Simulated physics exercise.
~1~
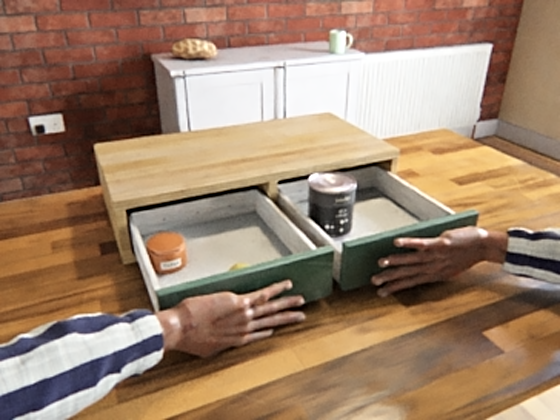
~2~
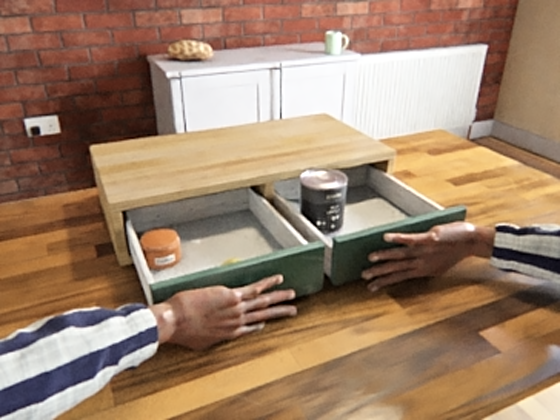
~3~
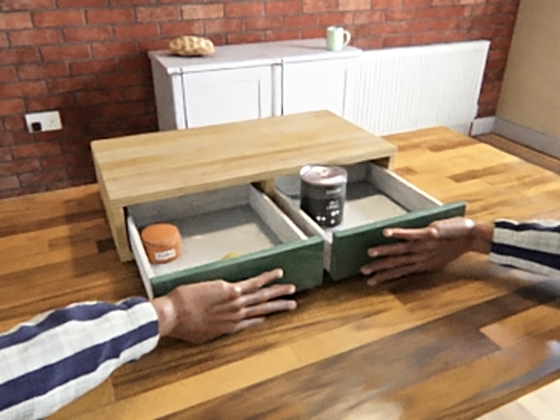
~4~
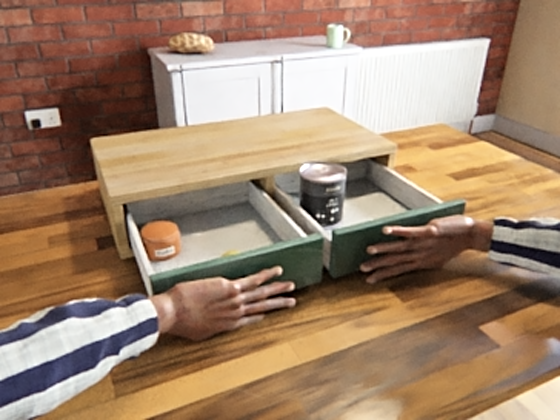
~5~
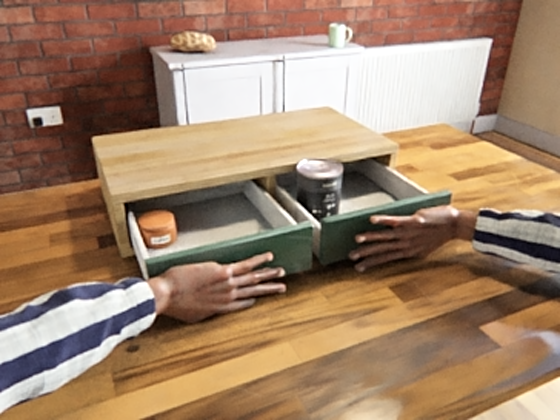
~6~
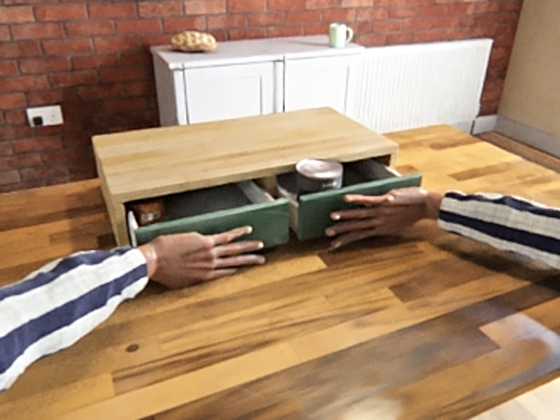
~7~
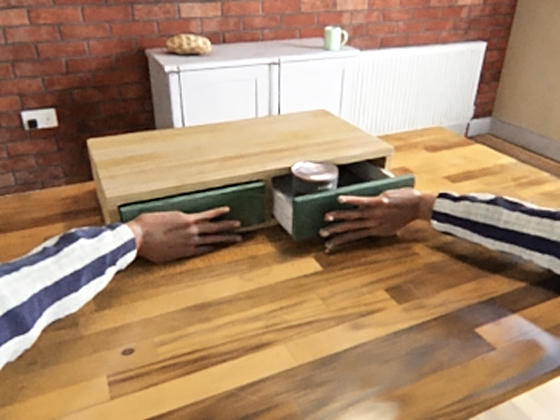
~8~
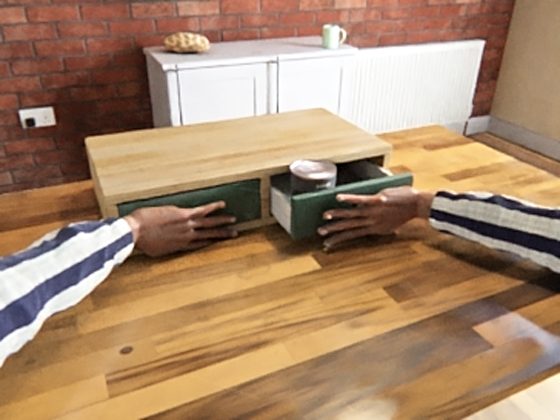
Two green drawers slide in under two hands; the left shuts, the right stays ajar.
